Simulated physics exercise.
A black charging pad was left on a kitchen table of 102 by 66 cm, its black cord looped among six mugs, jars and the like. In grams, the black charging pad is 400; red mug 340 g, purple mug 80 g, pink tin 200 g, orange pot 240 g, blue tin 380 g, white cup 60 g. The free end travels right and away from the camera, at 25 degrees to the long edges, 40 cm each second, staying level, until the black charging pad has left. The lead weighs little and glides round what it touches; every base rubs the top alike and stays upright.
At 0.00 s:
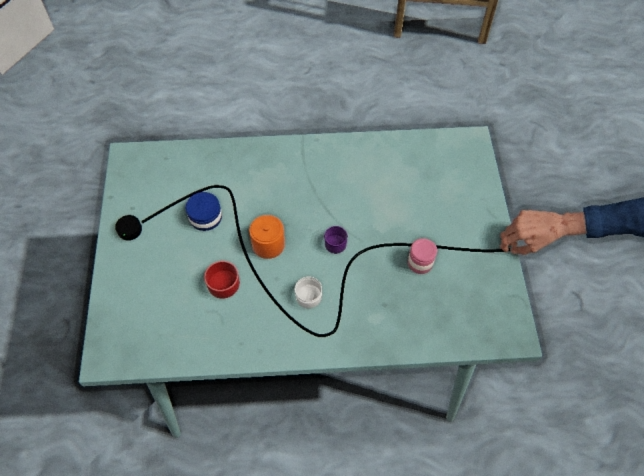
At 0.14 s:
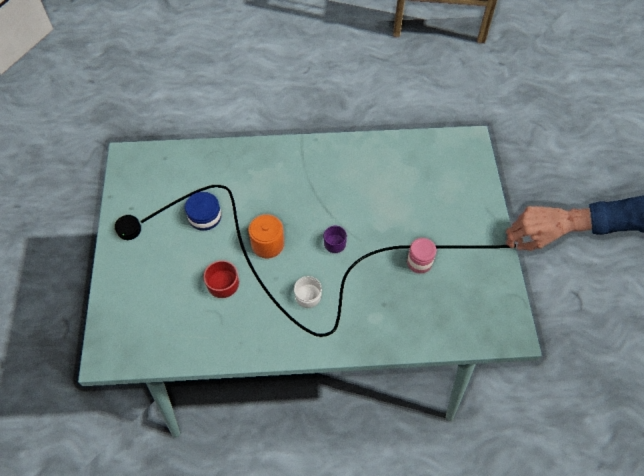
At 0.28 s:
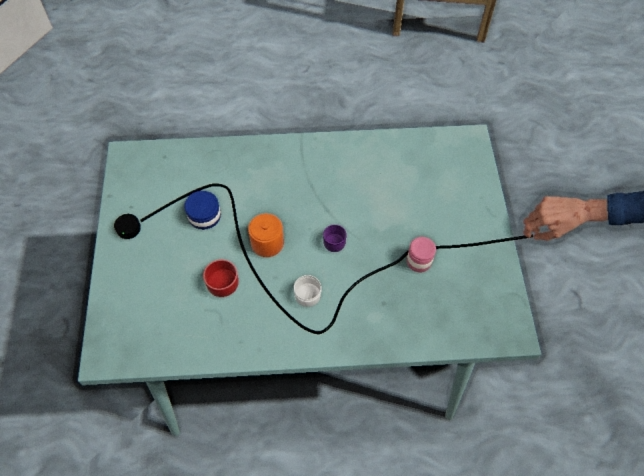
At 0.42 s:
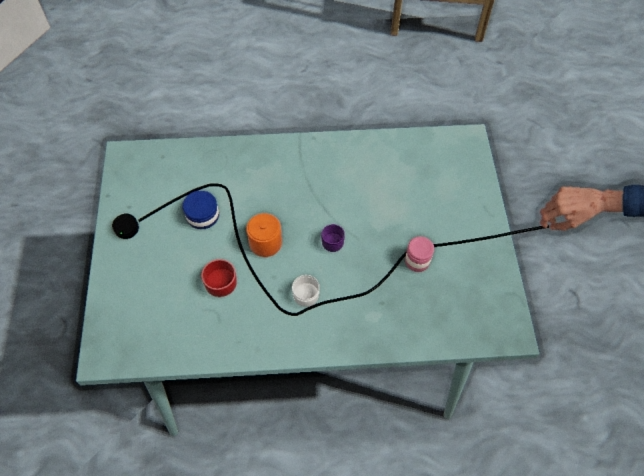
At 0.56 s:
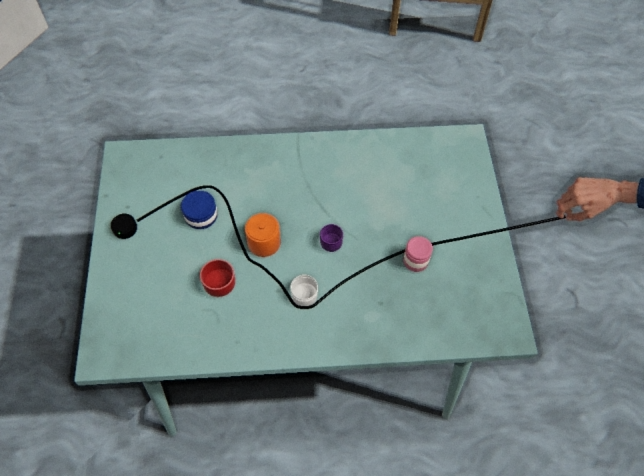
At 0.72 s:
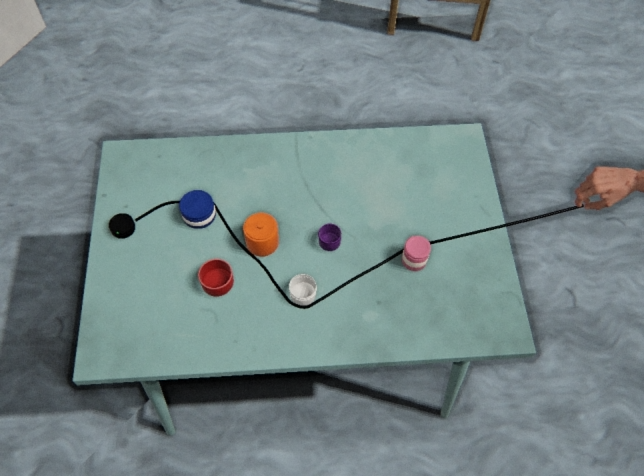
On a pale green table, a black cord winds from a round black pad past six colourful containers to a hand at the right edge. The hand pulls the cord farther right and slightly away, and its deep loop shrinks, drawing into straighter stretches bent around the blue and white containers.
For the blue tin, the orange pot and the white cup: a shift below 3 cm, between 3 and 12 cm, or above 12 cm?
The blue tin moves a moderate way, the orange pot travels a long way, the white cup reaches the top band.
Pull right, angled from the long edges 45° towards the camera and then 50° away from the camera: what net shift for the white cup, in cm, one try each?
In turn about 20 cm, 38 cm.
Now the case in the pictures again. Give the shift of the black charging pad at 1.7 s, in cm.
About 14 cm.
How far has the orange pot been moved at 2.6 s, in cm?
Some 16 cm.
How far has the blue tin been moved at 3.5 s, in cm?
About 6 cm.
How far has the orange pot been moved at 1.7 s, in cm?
About 12 cm.
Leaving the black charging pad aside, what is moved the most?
The white cup.
By 1.7 s the black charging pad has slid 14 cm, and the shifts are, white cup 26 cm, purple mug 14 cm, orange pot 12 cm, blue tin 5 cm.
By 2.6 s the black charging pad has slid 48 cm, and the shifts are, white cup 28 cm, orange pot 15 cm, purple mug 15 cm, blue tin 6 cm.
By 3.5 s the black charging pad has slid 82 cm, and the shifts are, white cup 28 cm, orange pot 15 cm, purple mug 15 cm, blue tin 6 cm.
By 4.2 s the black charging pad is off the top, and the shifts are, white cup 28 cm at (319, 186), orange pot 15 cm at (290, 176), purple mug 15 cm, blue tin 6 cm at (202, 223).
